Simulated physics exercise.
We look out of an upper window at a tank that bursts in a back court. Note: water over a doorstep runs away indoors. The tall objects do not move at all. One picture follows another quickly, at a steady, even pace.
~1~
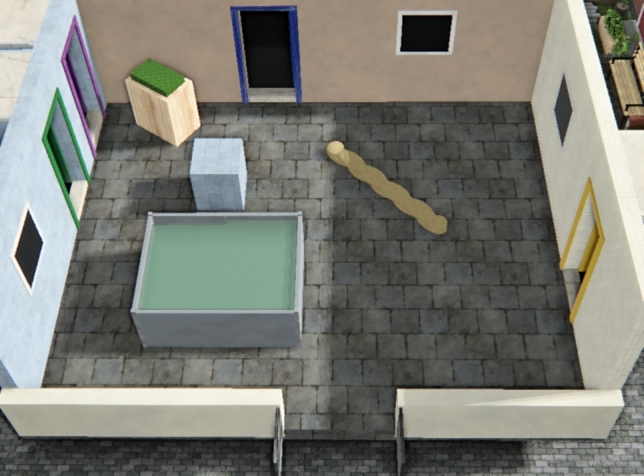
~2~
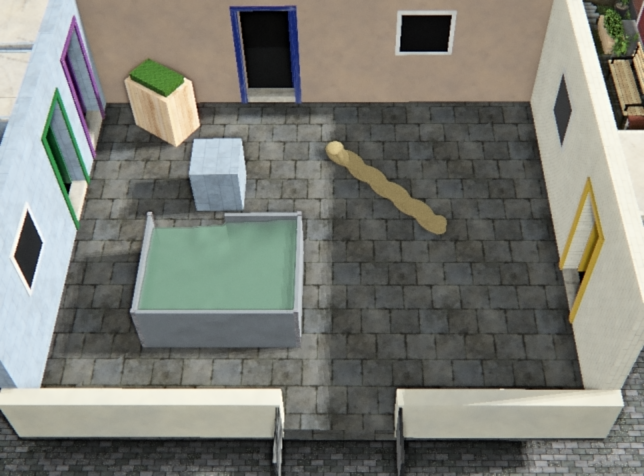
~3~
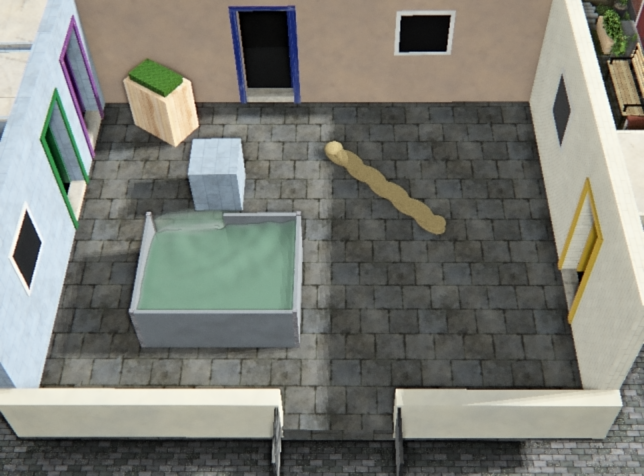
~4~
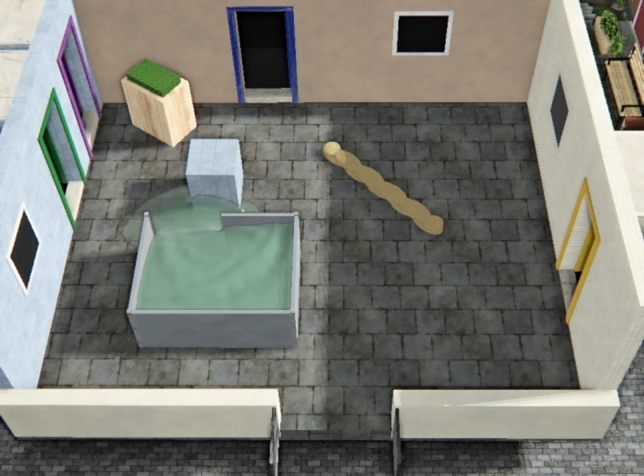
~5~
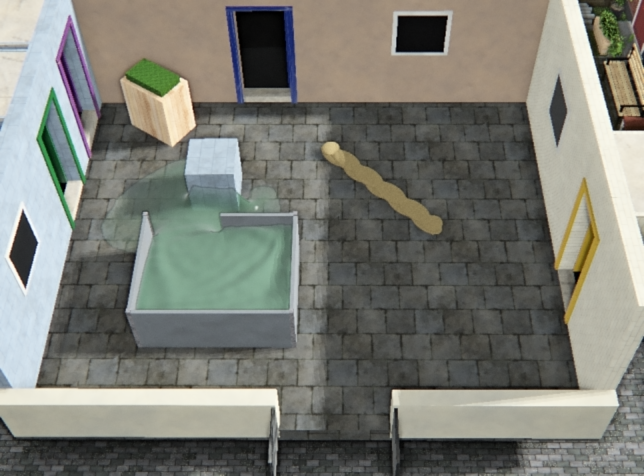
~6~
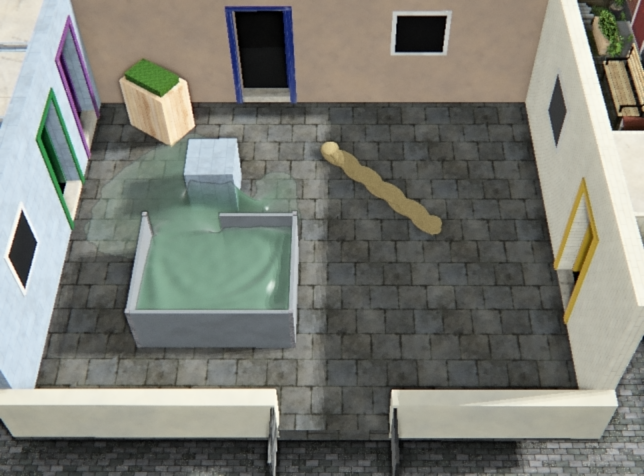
At first, an open tank of green water stands whole and still in a walled, paved court. Then a gap opens in its far side and water pours out, spreading over the paving around the pale block behind it and out to the left, while the block and planter stay still.
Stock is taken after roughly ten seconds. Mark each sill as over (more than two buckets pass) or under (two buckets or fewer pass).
The yellow door is over, the purple door is over, the green door is over, the blue door is under.
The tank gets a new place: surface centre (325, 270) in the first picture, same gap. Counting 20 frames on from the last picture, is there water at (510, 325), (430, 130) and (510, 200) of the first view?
Parched, soaked, parched.
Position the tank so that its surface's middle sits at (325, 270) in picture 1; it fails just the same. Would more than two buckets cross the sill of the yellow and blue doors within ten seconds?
Here's my take: The yellow door doesn't reach it, and the blue door gets past it.
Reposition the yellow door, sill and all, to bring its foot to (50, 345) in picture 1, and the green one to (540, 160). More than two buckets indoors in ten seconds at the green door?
I reckon the green door doesn't reach it.
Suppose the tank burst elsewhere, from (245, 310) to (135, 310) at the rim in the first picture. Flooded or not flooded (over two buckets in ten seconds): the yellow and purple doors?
The yellow door exceeds the limit and the purple door falls short.
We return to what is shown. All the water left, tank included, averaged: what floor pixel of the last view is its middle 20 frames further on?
I'd put my finger on (225, 224).
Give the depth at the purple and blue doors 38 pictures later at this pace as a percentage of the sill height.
Some 50 percent and then some 70 percent.
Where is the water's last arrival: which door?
Answer - the yellow-painted one.
A moment on, water covers 25 % of the floor; the yellow door not reached, the purple door wet at the sill, nothing in, the green door wet at the sill, nothing in, the blue door not reached.
Next, water covers 35 % of the floor; the yellow door not reached, the purple door over two buckets in, the green door over two buckets in, the blue door wet at the sill, nothing in.
Then, water covers 50 % of the floor; the yellow door under two buckets in, the purple door far over two buckets in, the green door far over two buckets in, the blue door under two buckets in.
Later, water covers 80 % of the floor; the yellow door over two buckets in, the purple door far over two buckets in, the green door far over two buckets in, the blue door under two buckets in.
In the end, water covers 95 % of the floor; the yellow door far over two buckets in, the purple door far over two buckets in, the green door far over two buckets in, the blue door under two buckets in.
